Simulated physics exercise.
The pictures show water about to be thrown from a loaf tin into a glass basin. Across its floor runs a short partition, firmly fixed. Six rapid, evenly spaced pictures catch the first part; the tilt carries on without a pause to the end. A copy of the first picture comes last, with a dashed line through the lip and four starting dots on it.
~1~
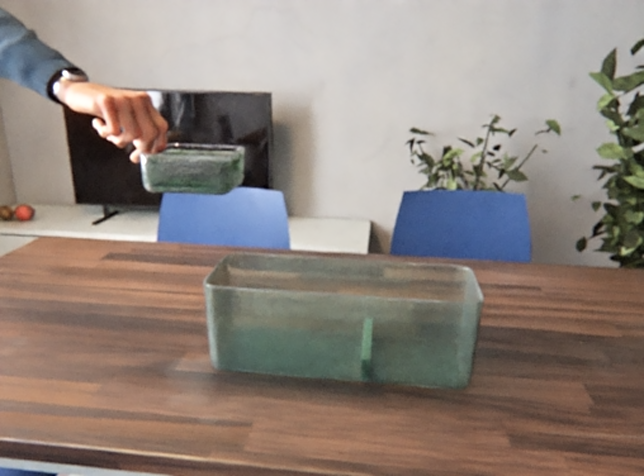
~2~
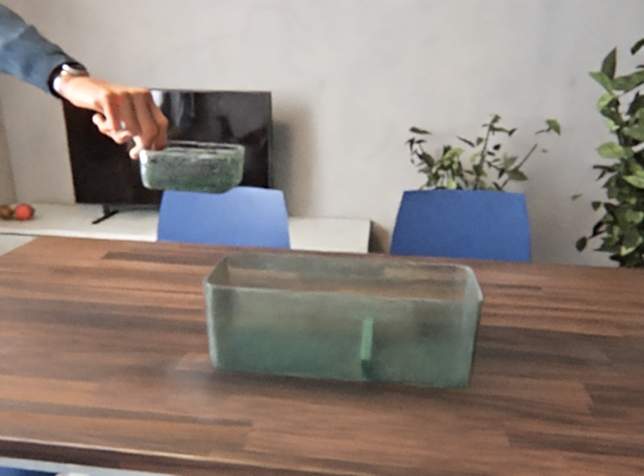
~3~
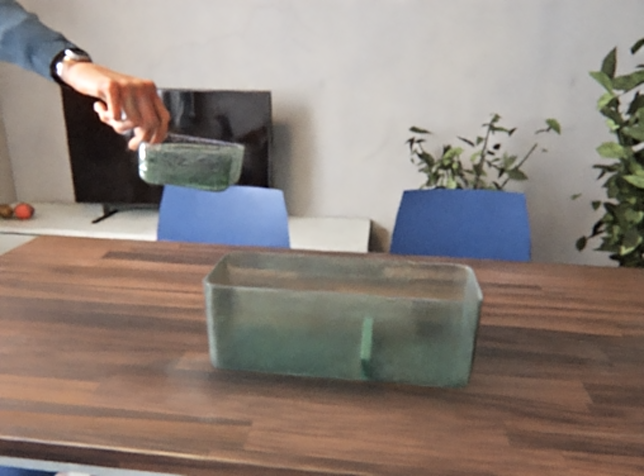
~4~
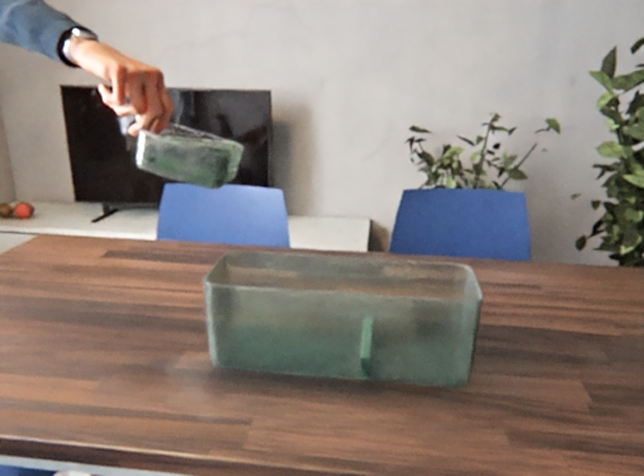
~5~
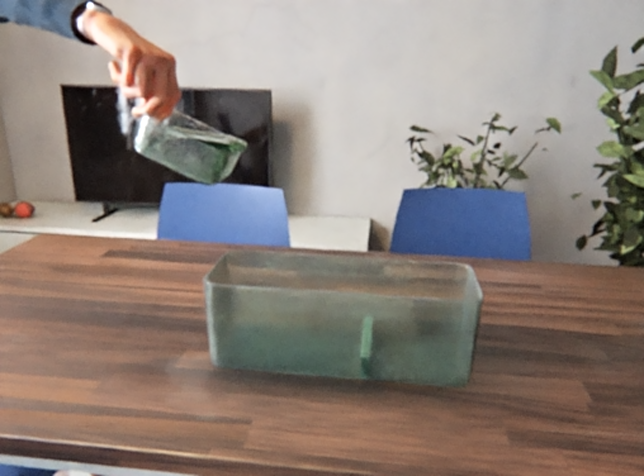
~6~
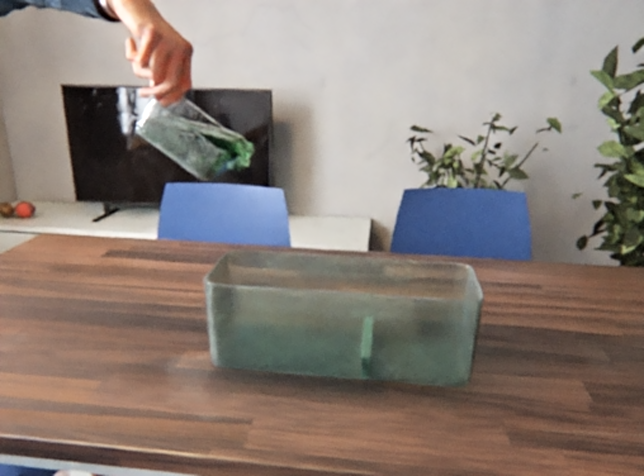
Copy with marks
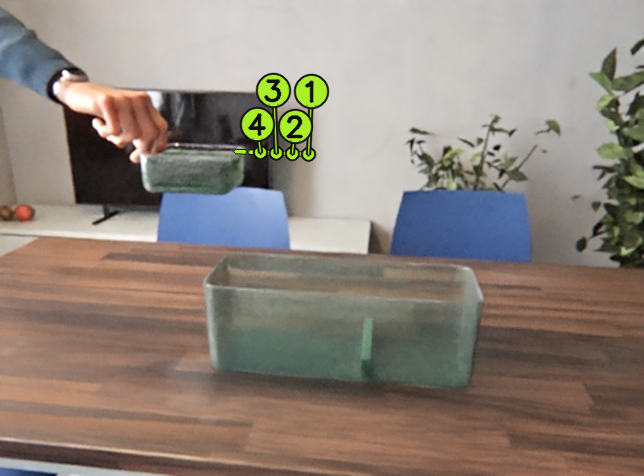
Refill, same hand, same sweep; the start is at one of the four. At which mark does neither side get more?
Take 3.
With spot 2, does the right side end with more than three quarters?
No.
On the marked copy, 1 at (308, 154); 2 at (292, 153); 3 at (276, 153); 4 at (260, 152).
For spot 1, about 29 % ends left of the wall and 69 % right of it.
For spot 2, about 34 % ends left of the wall and 64 % right of it.
For spot 3, about 45 % ends left of the wall and 53 % right of it.
For spot 4, about 77 % ends left of the wall and 20 % right of it; 3 % is lost outside.
